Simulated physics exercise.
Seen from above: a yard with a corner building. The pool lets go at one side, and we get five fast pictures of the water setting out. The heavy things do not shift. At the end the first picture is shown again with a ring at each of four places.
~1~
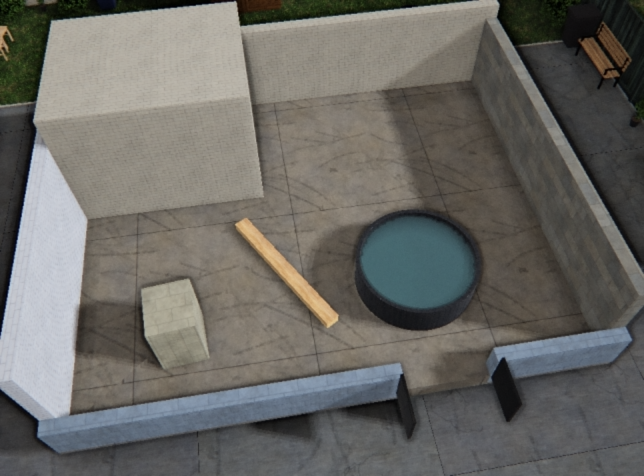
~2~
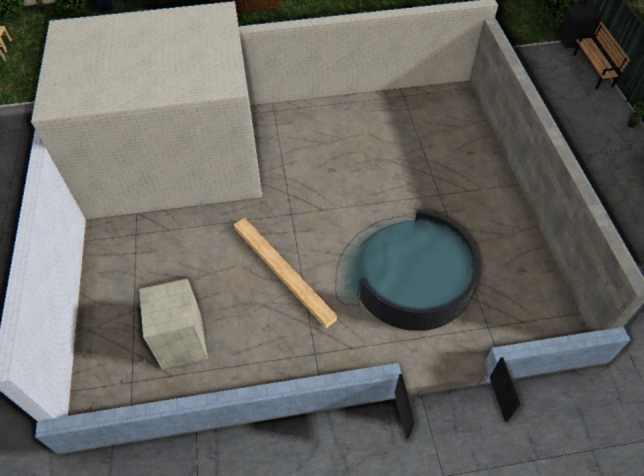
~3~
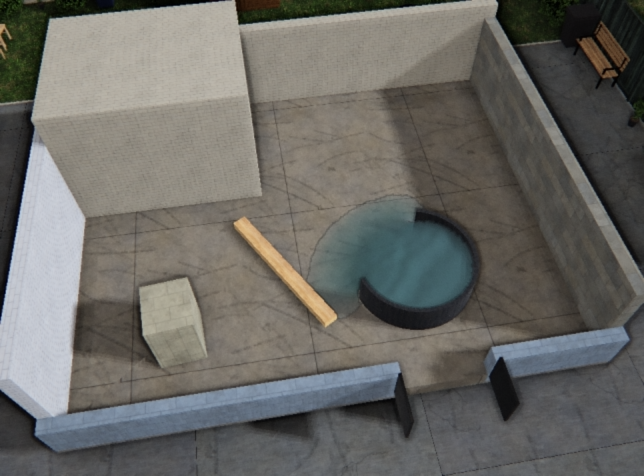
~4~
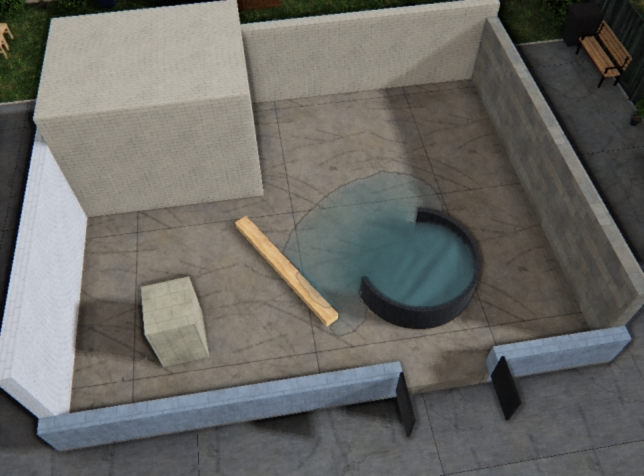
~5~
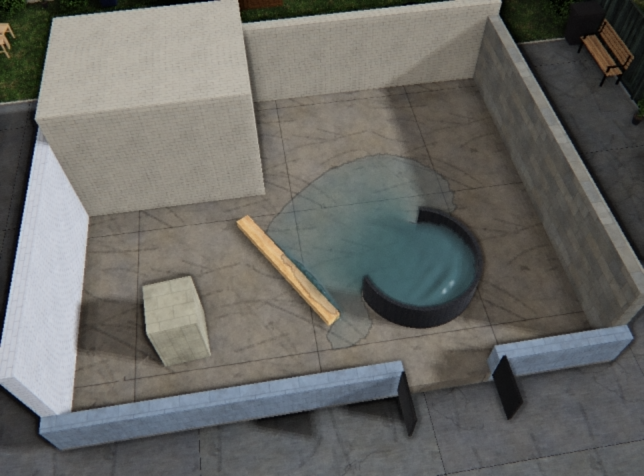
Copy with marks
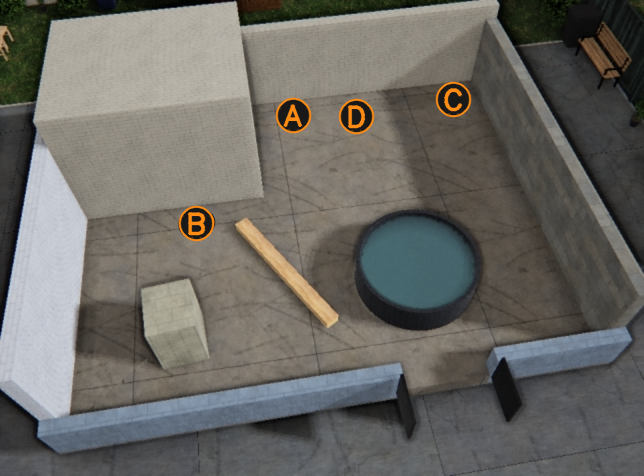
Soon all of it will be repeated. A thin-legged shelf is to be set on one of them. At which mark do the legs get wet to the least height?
Best: B.
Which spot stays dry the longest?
C it is.
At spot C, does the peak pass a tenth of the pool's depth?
Yes.
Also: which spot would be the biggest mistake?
A.
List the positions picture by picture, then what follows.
Pool full, its middle at (417, 260); open gate at (445, 359), in the first frame.
Front seen at (343, 295), 2 % of the ground wet, in the second frame.
Front seen at (415, 204), 6 % of the ground wet, in the third frame.
Front seen at (412, 180), 11 % of the ground wet, in the fourth frame.
Front seen at (415, 163), 16 % of the ground wet, in the fifth frame.
On the marked copy, A at (293, 115); B at (196, 223); C at (453, 99); D at (356, 116).
For spot A, the water peaks at about 51 % of the depth that stood in the pool.
For spot B, the water peaks at about 13 % of the depth that stood in the pool.
For spot C, the water peaks at about 29 % of the depth that stood in the pool.
For spot D, the water peaks at about 26 % of the depth that stood in the pool.
